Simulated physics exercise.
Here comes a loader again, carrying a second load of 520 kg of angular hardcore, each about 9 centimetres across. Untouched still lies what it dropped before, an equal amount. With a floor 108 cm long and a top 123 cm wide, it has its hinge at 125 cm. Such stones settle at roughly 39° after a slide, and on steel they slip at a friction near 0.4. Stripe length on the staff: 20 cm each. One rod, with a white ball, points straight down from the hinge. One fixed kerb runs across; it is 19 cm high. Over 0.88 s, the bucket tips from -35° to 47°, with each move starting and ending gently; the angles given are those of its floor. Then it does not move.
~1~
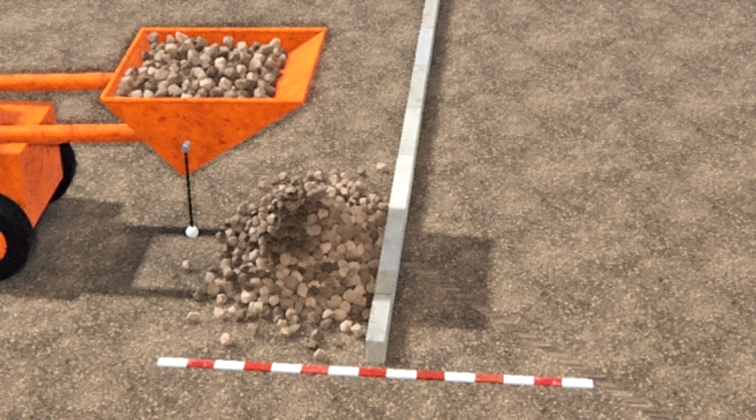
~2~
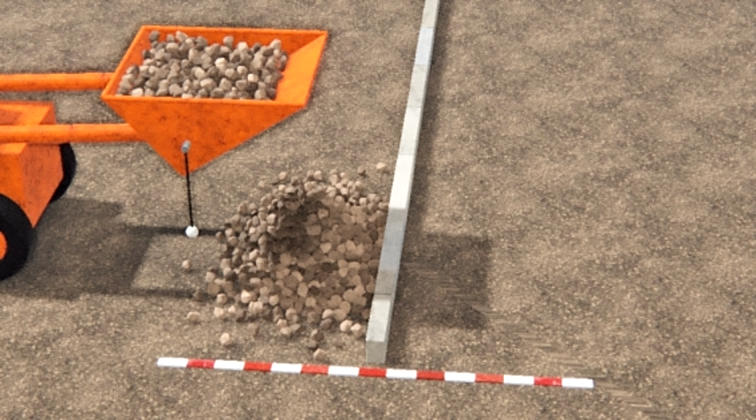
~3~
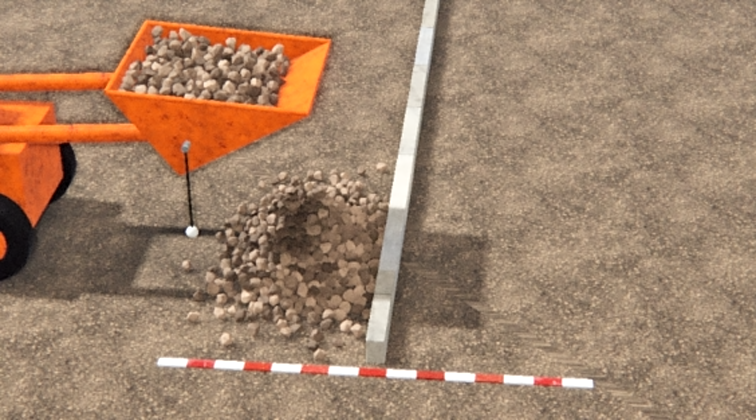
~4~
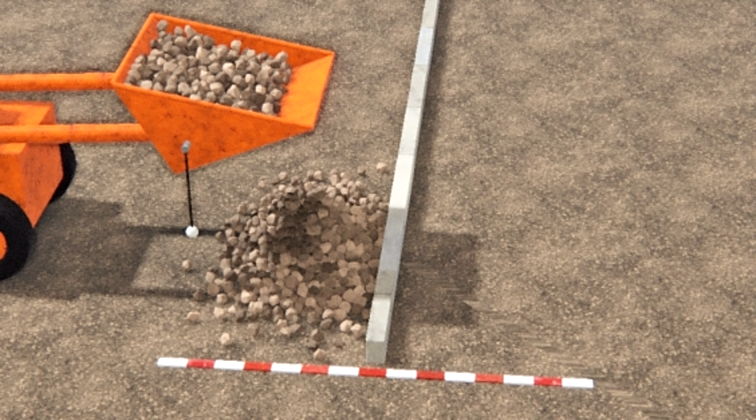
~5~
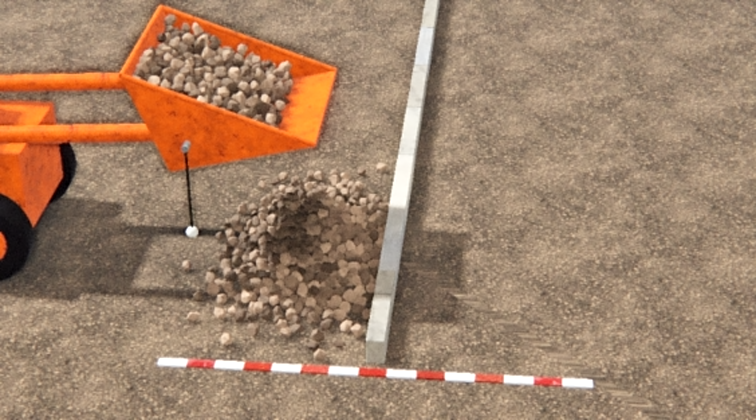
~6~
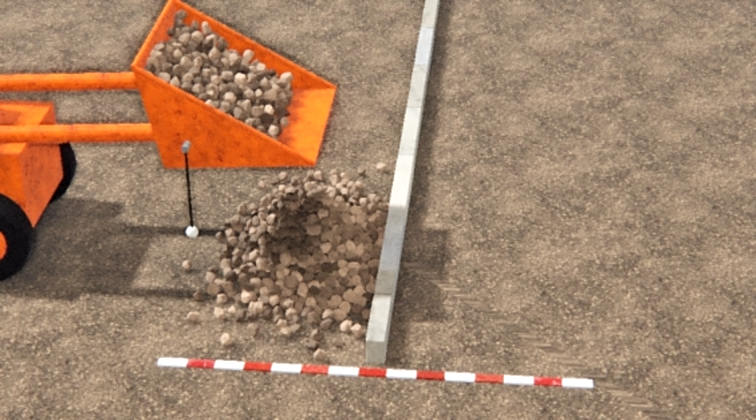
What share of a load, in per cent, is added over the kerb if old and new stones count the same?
I would say 4 percent.
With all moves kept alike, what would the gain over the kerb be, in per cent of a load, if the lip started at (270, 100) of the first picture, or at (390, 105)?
I'd say close to 0 per cent for one and close to 50 per cent for the other, in that order.
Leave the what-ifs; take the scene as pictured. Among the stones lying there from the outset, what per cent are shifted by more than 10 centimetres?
Roughly 5 % of them.
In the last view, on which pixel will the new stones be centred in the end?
(326, 226).
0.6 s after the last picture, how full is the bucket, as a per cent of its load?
Reading: Near 70 % of the load.
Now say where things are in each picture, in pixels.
The bucket is at -35°, its lip at (303, 102); the top of the load is at (220, 53). The earlier load is highest near (285, 231), 28 cm above ground level, 100 % on this side of the kerb, in the first frame.
The bucket is at -33°, its lip at (305, 105); the top of the load is at (201, 52), in the second frame.
The bucket is at -29°, its lip at (308, 114); the top of the load is at (174, 46), in the third frame.
Lip at (312, 128), floor tilted -22°, highest stones at (170, 41), in the fourth frame.
Lip at (315, 145), floor tilted -13°, highest stones at (172, 37), in the fifth frame.
Lip at (314, 164), floor tilted -4°, highest stones at (178, 34), in the sixth frame.
Then, 0.3 s after the last picture the floor is at 34°; in per cent of one load, 100 in the bucket, 100 on this side of the kerb; the foremost stones are at (379, 253).
Then, 0.6 s after the last picture the floor is at 47°; in per cent of one load, 72 in the bucket, 128 on this side of the kerb; the foremost stones are at (379, 253).
Then, 1.0 s after the last picture the floor is at 47°; in per cent of one load, 19 in the bucket, 181 on this side of the kerb; the foremost stones are at (394, 224).
Then, 3.8 s after the last picture the floor is at 47°; in per cent of one load, 3 in the bucket, 193 on this side of the kerb, 4 over the kerb; the foremost stones are at (493, 257). Net gain over the kerb, 4.
